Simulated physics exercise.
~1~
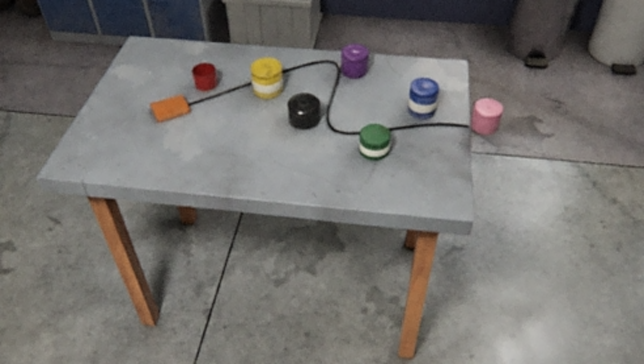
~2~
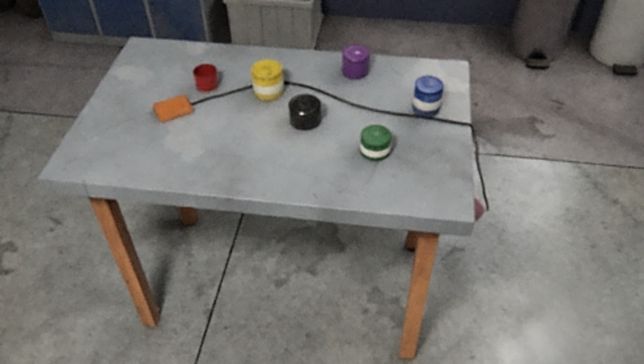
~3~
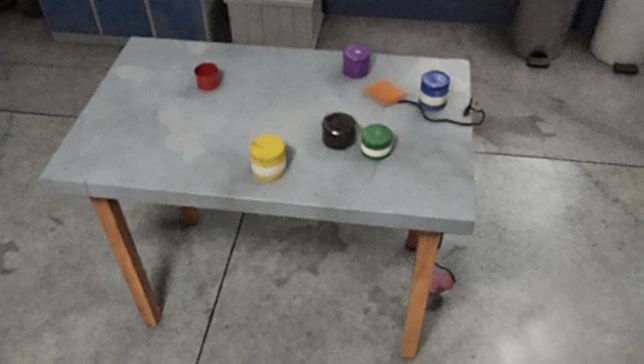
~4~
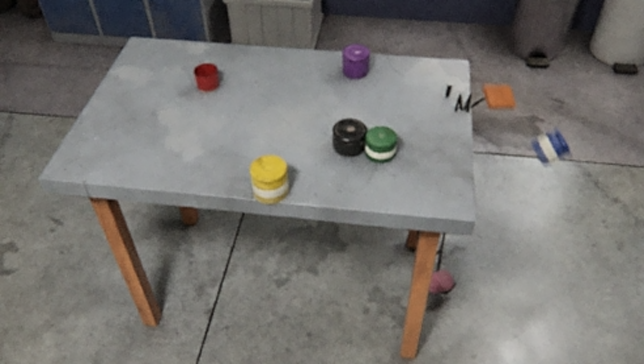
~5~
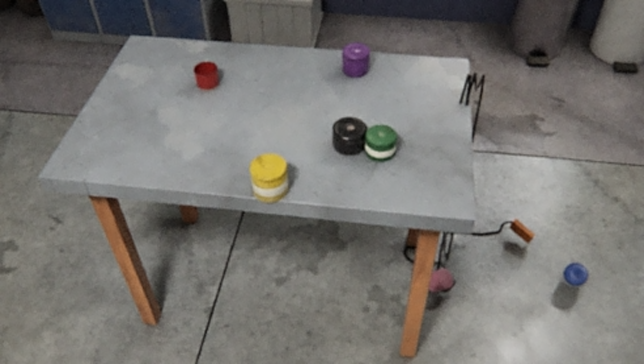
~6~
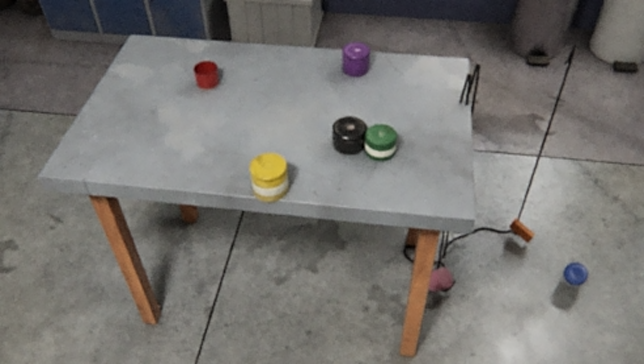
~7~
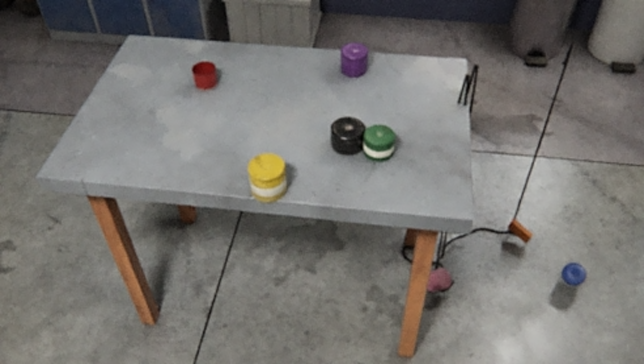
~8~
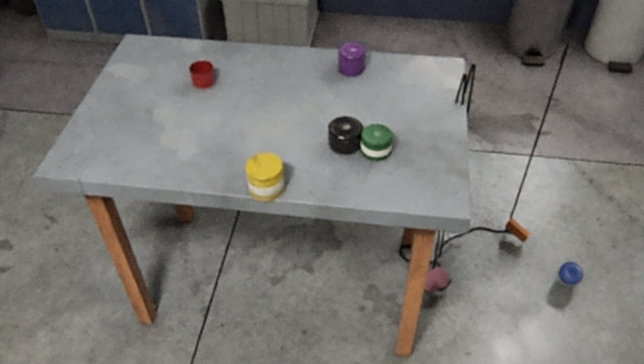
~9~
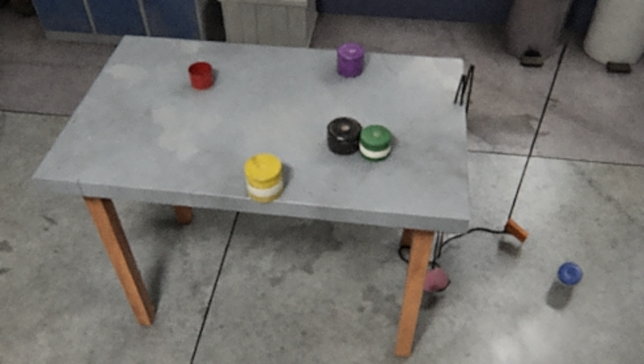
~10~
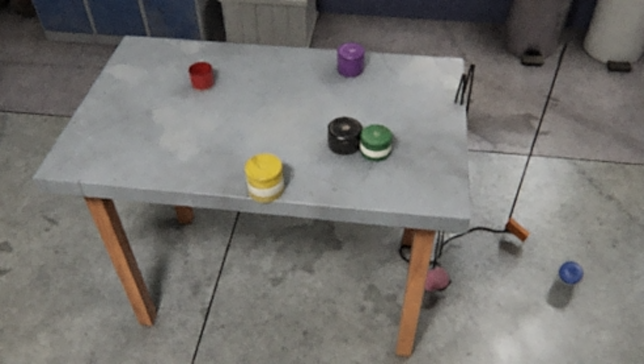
At the start, a black cable winds across a grey table from an orange block past several small coloured containers to a pink one at the right edge. The pink object drops off that side, pulling the cable straighter. The orange block is then dragged rightward across the top, while the yellow container shifts toward the front and the black one slides up beside the green one. Next, the orange block and the blue container go over the right edge. Both end on the floor, with the pink object near the table leg and the red, purple, yellow, black and green containers still on top.
